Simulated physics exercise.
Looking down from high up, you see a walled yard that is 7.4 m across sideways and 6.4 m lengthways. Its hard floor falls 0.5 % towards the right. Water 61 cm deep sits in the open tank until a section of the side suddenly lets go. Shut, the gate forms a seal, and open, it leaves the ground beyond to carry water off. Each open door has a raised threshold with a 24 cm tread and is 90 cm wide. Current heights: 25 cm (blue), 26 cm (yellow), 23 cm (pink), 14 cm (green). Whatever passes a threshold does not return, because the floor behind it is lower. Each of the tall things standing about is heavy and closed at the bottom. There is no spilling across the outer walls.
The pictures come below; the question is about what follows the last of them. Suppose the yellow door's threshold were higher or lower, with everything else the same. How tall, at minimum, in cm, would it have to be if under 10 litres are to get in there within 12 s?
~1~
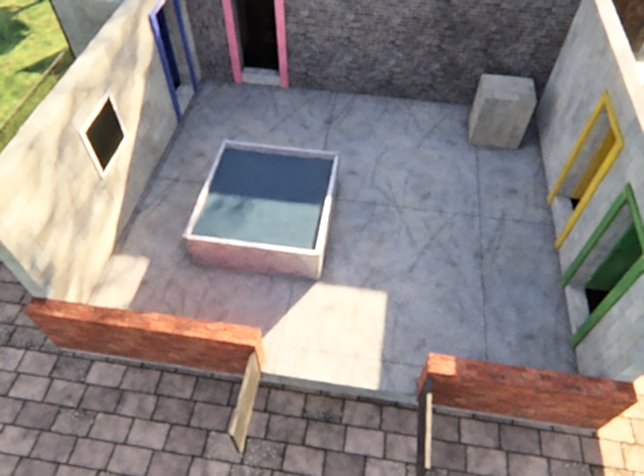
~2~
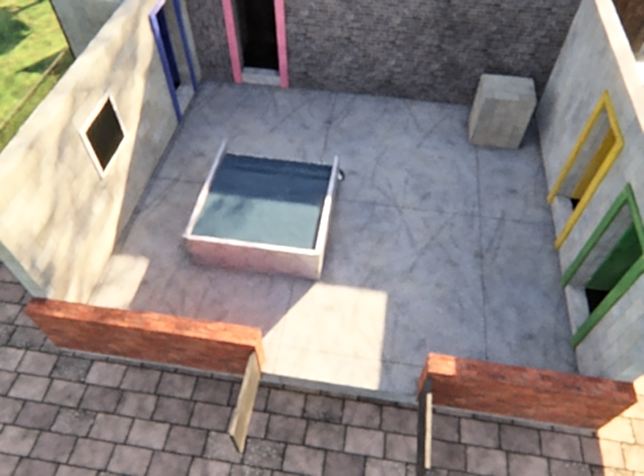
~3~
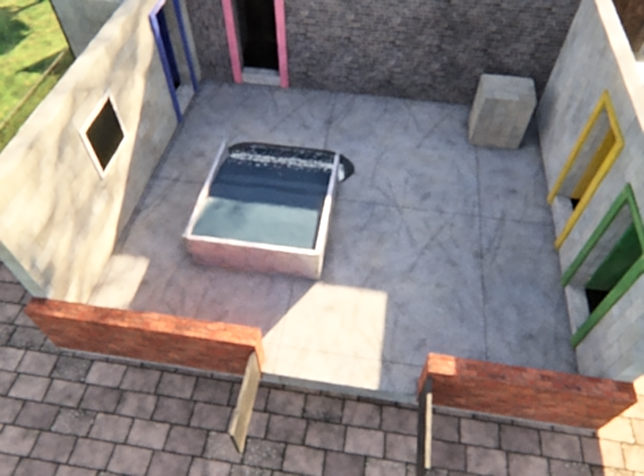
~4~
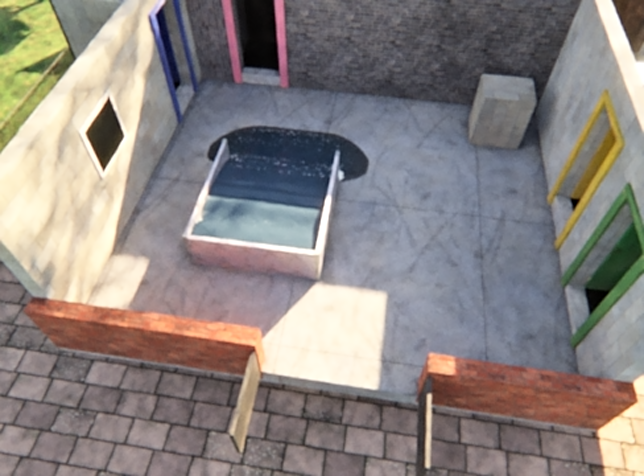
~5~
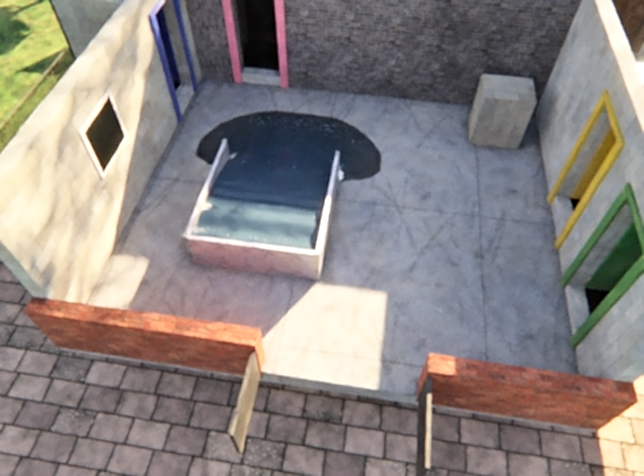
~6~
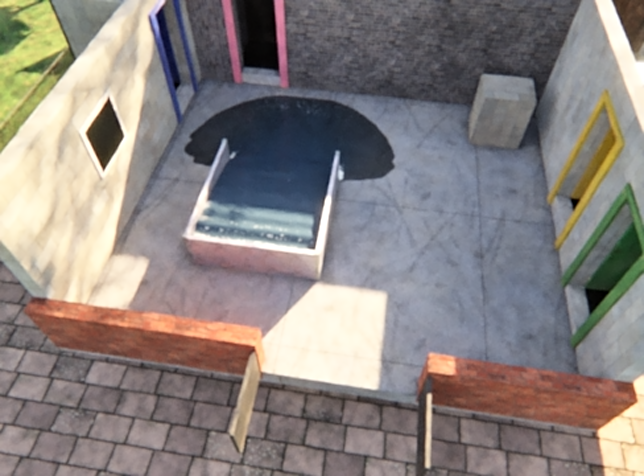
It would need to be about 7 cm tall.
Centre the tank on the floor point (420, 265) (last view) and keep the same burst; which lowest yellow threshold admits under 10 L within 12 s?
In that case about 6.0 cm.
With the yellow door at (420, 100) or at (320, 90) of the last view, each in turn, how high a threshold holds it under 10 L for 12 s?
You'd want about 13.0 cm there first, then about 32 cm.
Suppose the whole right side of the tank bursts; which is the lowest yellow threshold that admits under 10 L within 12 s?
Then roughly 26 cm.
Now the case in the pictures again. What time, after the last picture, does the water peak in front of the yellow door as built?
7.0 s.
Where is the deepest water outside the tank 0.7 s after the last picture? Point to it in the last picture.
Around (311, 91).
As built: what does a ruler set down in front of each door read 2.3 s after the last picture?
Centimetres: Blue = 23, yellow = 0, pink = 24, green = 0.
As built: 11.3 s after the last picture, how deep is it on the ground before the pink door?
Some 3.0 centimetres.
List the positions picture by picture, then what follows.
The first picture shows the open tank at (267, 195) is whole and still, 61 cm deep; the yellow door at (577, 183) is dry.
In the second picture, water pours out on the far side and has run 0.3 m, to a hidden place; about 9 cm deep outside, 61 cm at the back.
In the third picture, the front is at (253, 145), 0.8 m from the gap on the far side; 1.6 m2 of floor is wet, 61 cm left at the back.
In the fourth picture, the gap is on the far side, the front 1.3 m out at (256, 129); the back of the open tank holds 61 cm.
In the fifth picture, water pours out on the far side and has run 1.8 m, to (273, 114); about 8 cm deep outside, 58 cm at the back.
In the sixth picture, the gap is on the far side, the front 2.3 m out at (278, 98); the back of the open tank holds 52 cm; the yellow door at (577, 183), 5.0 m from the gap, is still 3.3 m from the nearest water.
Then, 0.7 s after the last picture water covers 25 % of the floor, deepest (36 cm) near (311, 91); it has not reached the yellow door.
Then, 2.3 s after the last picture water covers 35 % of the floor, deepest (36 cm) near (536, 114); it has not reached the yellow door.
Then, 11.3 s after the last picture water covers 100 % of the floor, deepest (14 cm) near (562, 274); 7 cm at the yellow door, 0 litres in over its 26 cm threshold.
At the yellow door as built, the water peaked near 10 cm, 6.9 s after the last picture.
With a threshold of 6 cm, 19 litres would have come in within the 12 s; with 8.5 cm, 2 litres. So under 10 litres takes about 7 cm.
